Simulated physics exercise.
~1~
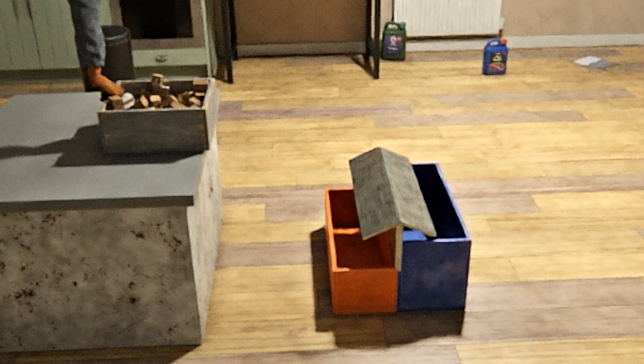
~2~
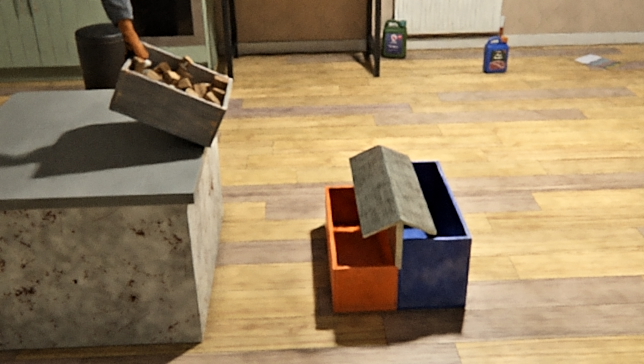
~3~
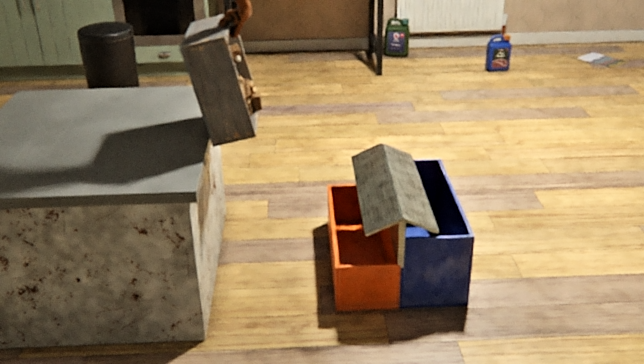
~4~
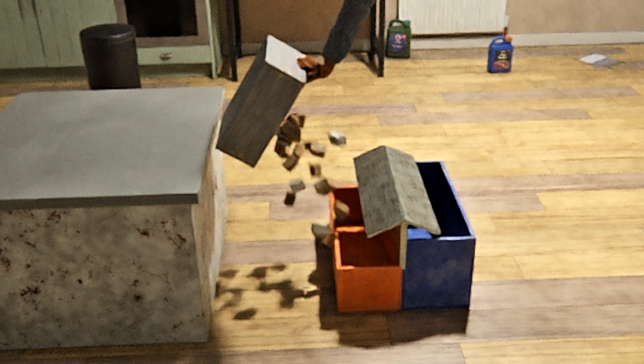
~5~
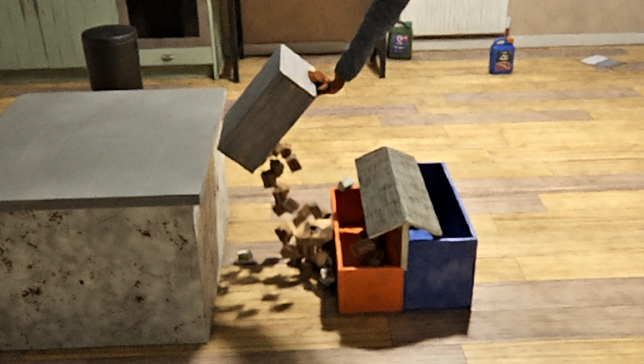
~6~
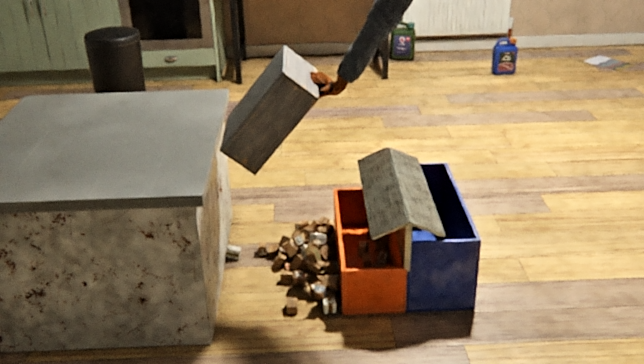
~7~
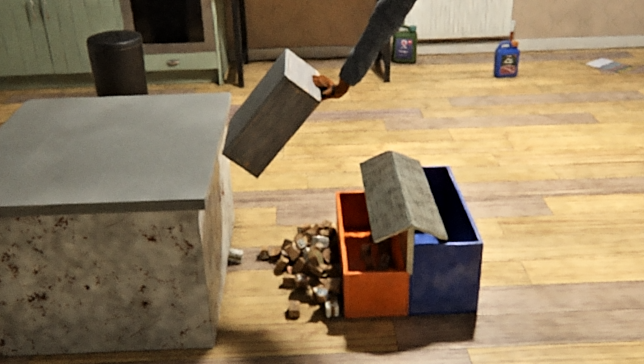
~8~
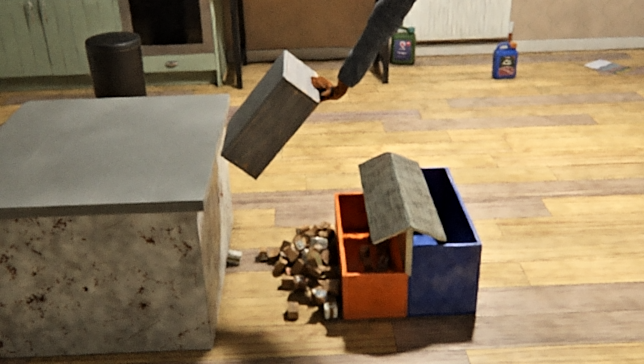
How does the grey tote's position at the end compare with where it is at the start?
At the start the grey tote sits upright on top of the bench, near its right side. By the end it is farther right, held steeply tipped in the air just past the bench's right edge, with its open side facing down.
